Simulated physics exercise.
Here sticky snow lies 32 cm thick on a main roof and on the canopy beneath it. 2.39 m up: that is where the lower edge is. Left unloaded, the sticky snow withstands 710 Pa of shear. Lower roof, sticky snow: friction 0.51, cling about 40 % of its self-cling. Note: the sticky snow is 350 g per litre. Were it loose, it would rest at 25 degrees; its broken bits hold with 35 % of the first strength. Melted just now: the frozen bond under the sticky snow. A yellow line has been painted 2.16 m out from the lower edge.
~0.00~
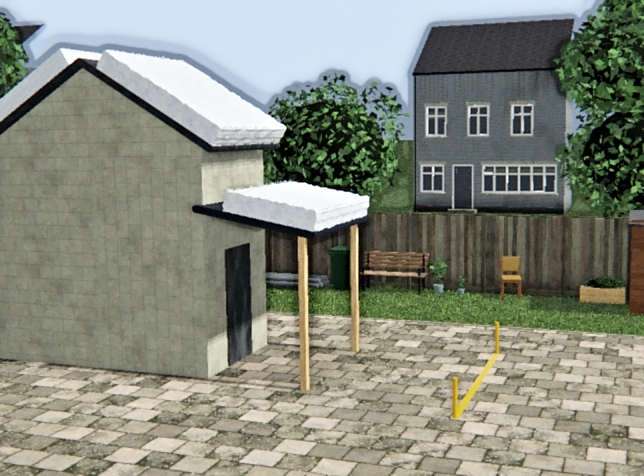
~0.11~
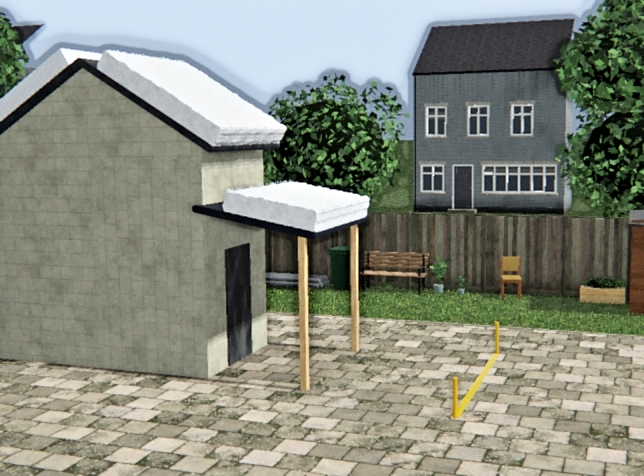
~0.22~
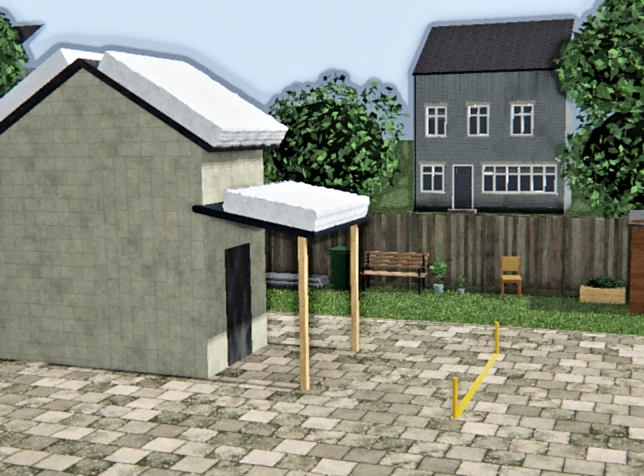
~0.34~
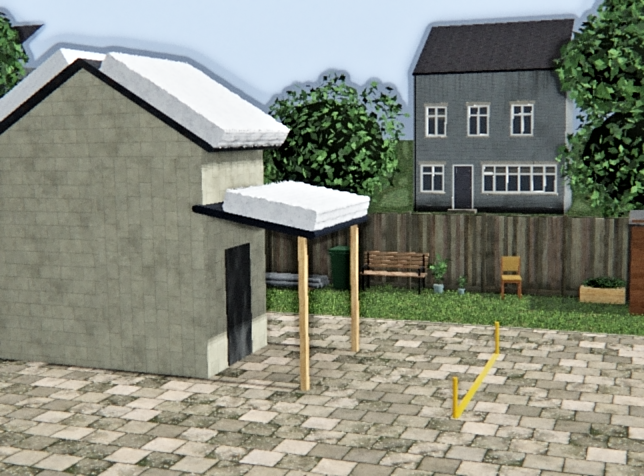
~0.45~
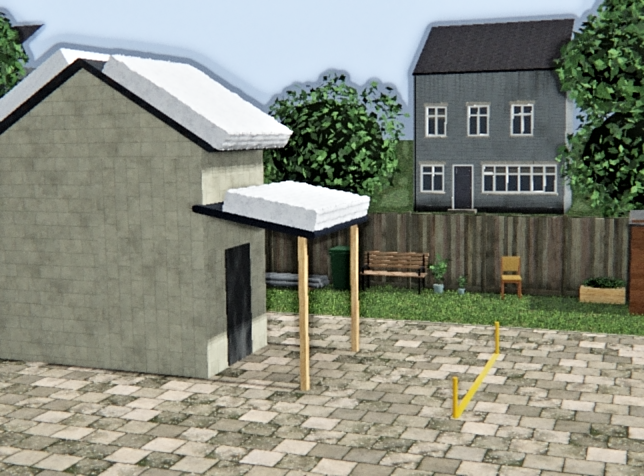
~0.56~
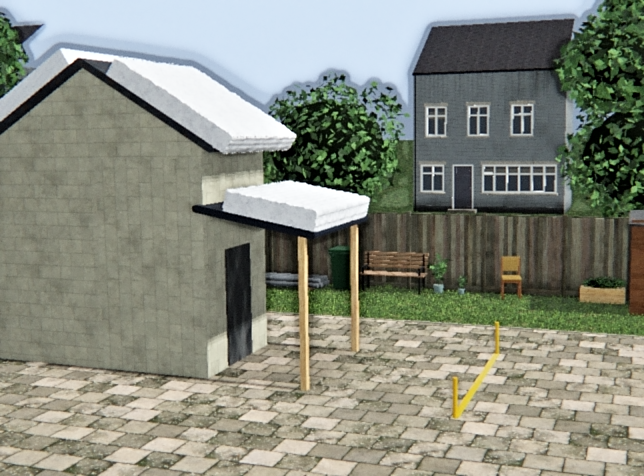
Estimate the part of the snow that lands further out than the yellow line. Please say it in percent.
I would say 0 %.
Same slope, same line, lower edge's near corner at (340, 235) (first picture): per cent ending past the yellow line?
I'd put it at around 0 percent.
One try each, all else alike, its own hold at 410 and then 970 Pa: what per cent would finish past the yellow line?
Respectively 7 % and 0 %.
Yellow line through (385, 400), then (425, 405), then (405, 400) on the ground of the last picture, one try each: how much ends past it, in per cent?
In order, some 10, 1 and 4 percent would end past it.
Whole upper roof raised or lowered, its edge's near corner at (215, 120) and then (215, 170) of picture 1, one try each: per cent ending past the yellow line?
Roughly 5 per cent first and 0 per cent second.
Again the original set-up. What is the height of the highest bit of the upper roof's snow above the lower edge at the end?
About 1.0 m above the lower edge.
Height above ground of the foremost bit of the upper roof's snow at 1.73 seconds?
Somewhere around 2.8 metres, I'd say.
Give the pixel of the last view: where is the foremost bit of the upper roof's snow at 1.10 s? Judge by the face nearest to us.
You'll find it somewhere near (263, 191) on the near face.
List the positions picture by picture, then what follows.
Front end of the sticky snow at (214, 139), in the first picture.
Front end of the sticky snow at (215, 139), its middle shifted 8 mm, in the second picture.
Front end of the sticky snow at (216, 140), its middle shifted 3.3 cm, 1 % of it past the upper edge, in one piece, in the third picture.
Front end of the sticky snow at (218, 132), its middle shifted 7.5 cm, 3 % of it past the upper edge, in one piece, in the fourth picture.
Front end of the sticky snow at (221, 140), its middle shifted 14 cm, 6 % of it past the upper edge, in one piece, in the fifth picture.
Front end of the sticky snow at (225, 131), its middle shifted 22 cm, 9 % of it past the upper edge, in one piece, in the sixth picture.
By 1.10 s, none is below the lower edge and 0 % is past the line.
By 1.73 s, none is below the lower edge and 0 % is past the line.
By 2.37 s, 7 % is below the lower edge and 0 % is past the line.
By 3.00 s, 28 % is below the lower edge and 0 % is past the line.
By 5.20 s, at the end, 35 % is below the lower edge and 0 % is past the line.
